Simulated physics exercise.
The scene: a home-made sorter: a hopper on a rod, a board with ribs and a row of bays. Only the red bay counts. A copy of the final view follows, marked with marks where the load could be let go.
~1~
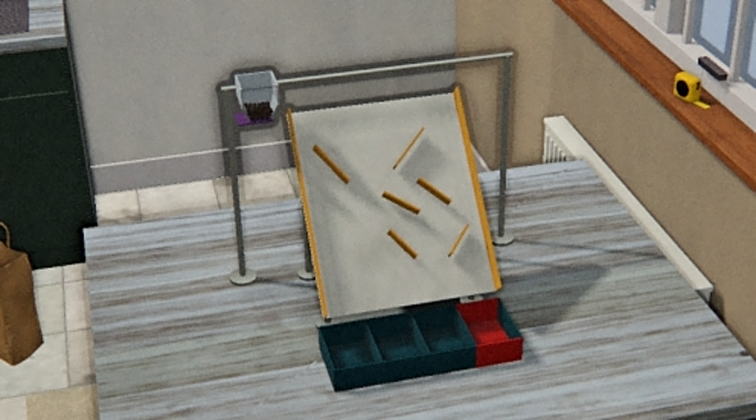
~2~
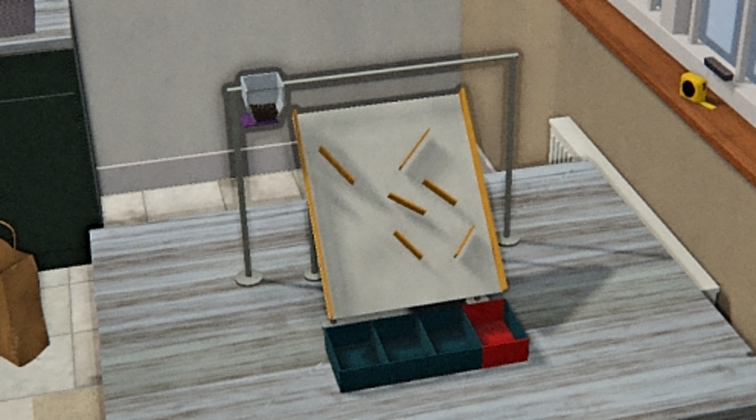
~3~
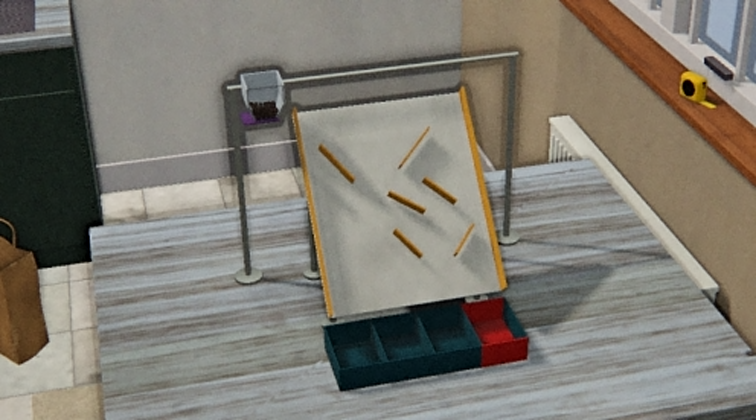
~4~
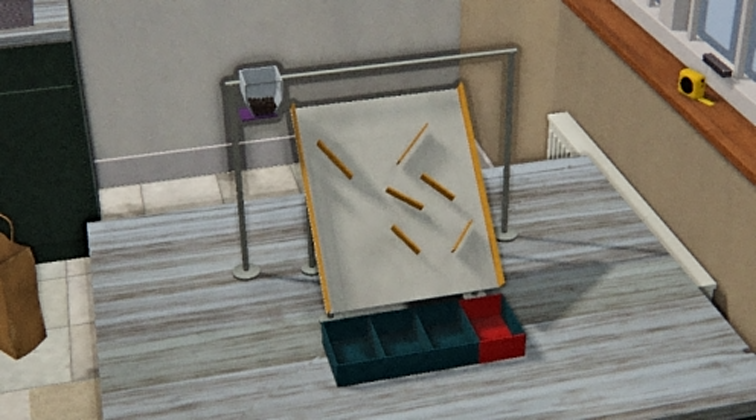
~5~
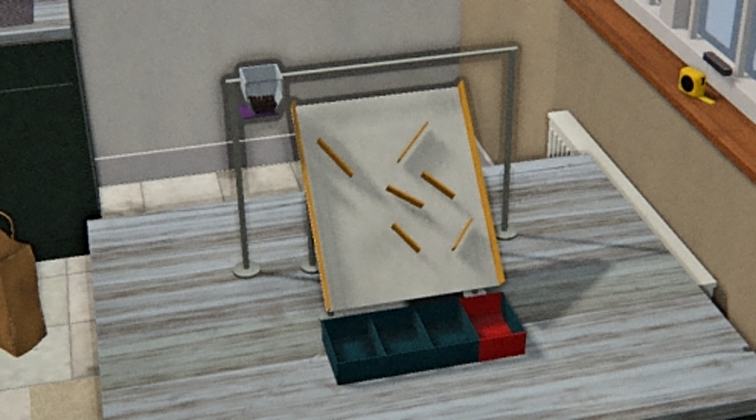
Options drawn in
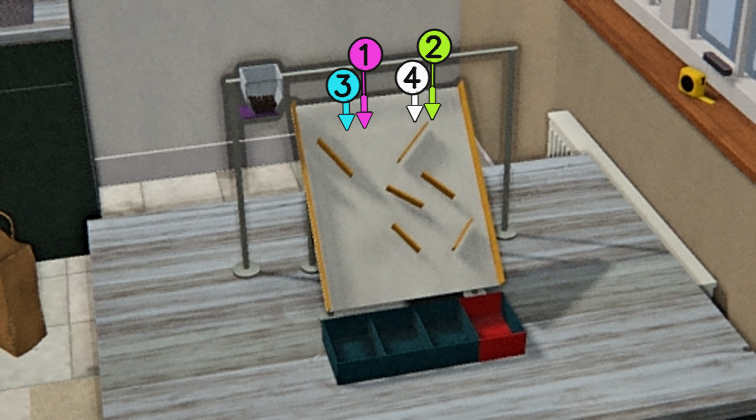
Nothing in the sorter moves; only the view shifts slightly, while the small hopper of dark berries stays at the upper left of its rod. Below it, the pale board with six wooden ribs leans behind a row of four bays, the rightmost red, all still empty at the close.
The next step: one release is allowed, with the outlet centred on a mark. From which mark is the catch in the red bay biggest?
2 is best.
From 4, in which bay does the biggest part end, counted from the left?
The first.
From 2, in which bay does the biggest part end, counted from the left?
The fourth from the left.
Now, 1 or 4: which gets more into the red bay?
That would be 4.
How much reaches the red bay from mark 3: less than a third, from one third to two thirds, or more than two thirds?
Less than a third.
On the marked copy, mark 1 meets the board at (364, 122); mark 2 meets the board at (432, 113); mark 3 meets the board at (346, 124); mark 4 meets the board at (414, 115).
Choosing 1, none in the red bay, nearly all in other bays, a small part outside the box.
Choosing 2, about two thirds in the red bay, about a third in other bays.
Choosing 3, a small part in the red bay, most in other bays, a small part outside the box.
Choosing 4, a small part in the red bay, most in other bays, a small part outside the box.
